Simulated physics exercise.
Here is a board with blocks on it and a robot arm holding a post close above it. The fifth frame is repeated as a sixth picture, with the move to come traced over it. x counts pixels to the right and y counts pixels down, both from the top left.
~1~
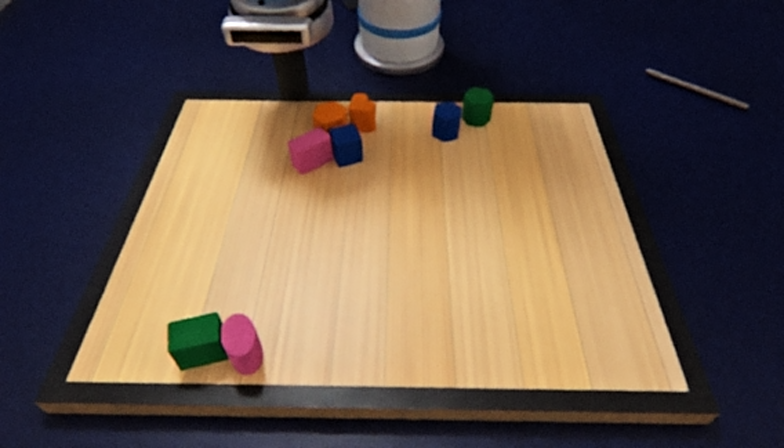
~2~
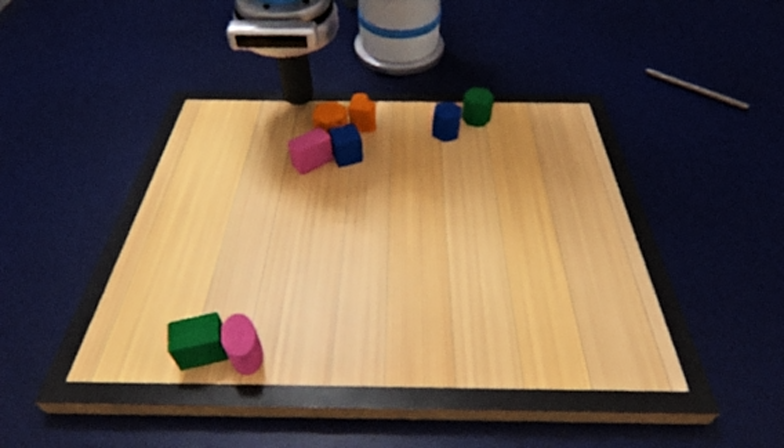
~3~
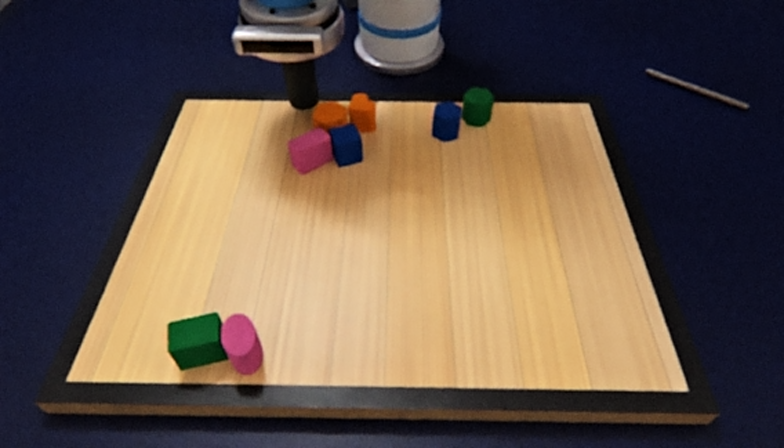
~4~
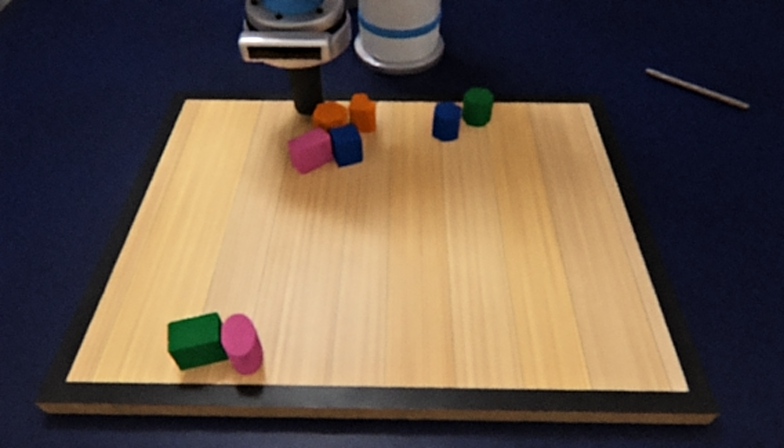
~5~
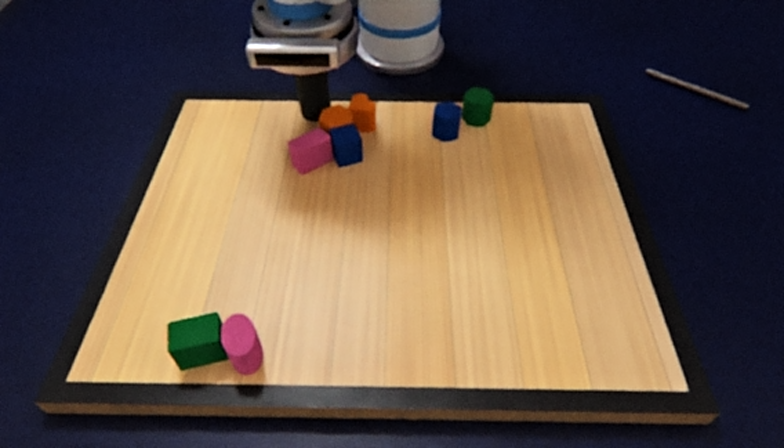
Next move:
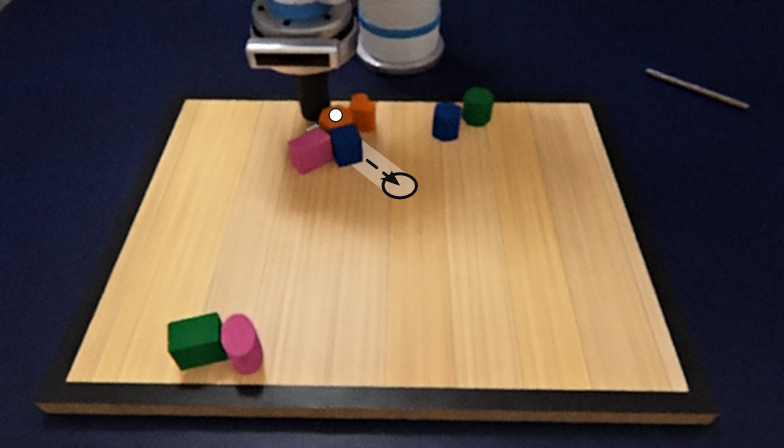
On a light wooden board with a black edge, small colourful blocks sit in groups while a robot arm holds a dark post near the far edge. The arm moves the post slightly right and toward the viewer, and an orange block shifts slightly right as the others stay still.
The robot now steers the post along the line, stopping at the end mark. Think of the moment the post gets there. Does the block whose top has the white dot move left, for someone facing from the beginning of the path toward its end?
No, that is not what happens.
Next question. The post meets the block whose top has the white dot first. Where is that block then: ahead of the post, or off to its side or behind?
In front, I predict.
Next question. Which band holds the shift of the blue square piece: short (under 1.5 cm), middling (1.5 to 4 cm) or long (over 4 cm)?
More than 4 cm.
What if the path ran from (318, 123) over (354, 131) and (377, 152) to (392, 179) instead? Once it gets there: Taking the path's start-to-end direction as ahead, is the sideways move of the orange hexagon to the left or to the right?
Rightward.
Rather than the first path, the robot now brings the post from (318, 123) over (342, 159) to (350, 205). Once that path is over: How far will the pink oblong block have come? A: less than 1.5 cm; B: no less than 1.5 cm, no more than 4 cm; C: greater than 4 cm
The correct letter is B.
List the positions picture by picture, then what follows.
In the first frame, post's lower end (295, 92); orange hexagon (330, 111); blue square piece (345, 134); orange heart block (361, 102).
In the second frame, post (299, 96); blocks still.
In the third frame, post (304, 101); blocks still.
In the fourth frame, post (310, 106); blocks still.
In the fifth frame, post (316, 112); orange hexagon (336, 115); blue square piece (345, 134); orange heart block (361, 102).
Drawn move, in a line from (318, 123) to (400, 186); the dot is on the orange hexagon.
On the path given first. One third of the way, post (342, 132); orange hexagon (362, 137); blue square piece (367, 157).
Two thirds of the way, post (370, 152); orange hexagon (386, 162), turned 30° clockwise; blue square piece (381, 184), turned 30° clockwise.
At the end, post (400, 175); orange hexagon (406, 188), turned 70° clockwise; blue square piece (381, 204), turned 70° clockwise; orange heart block still.
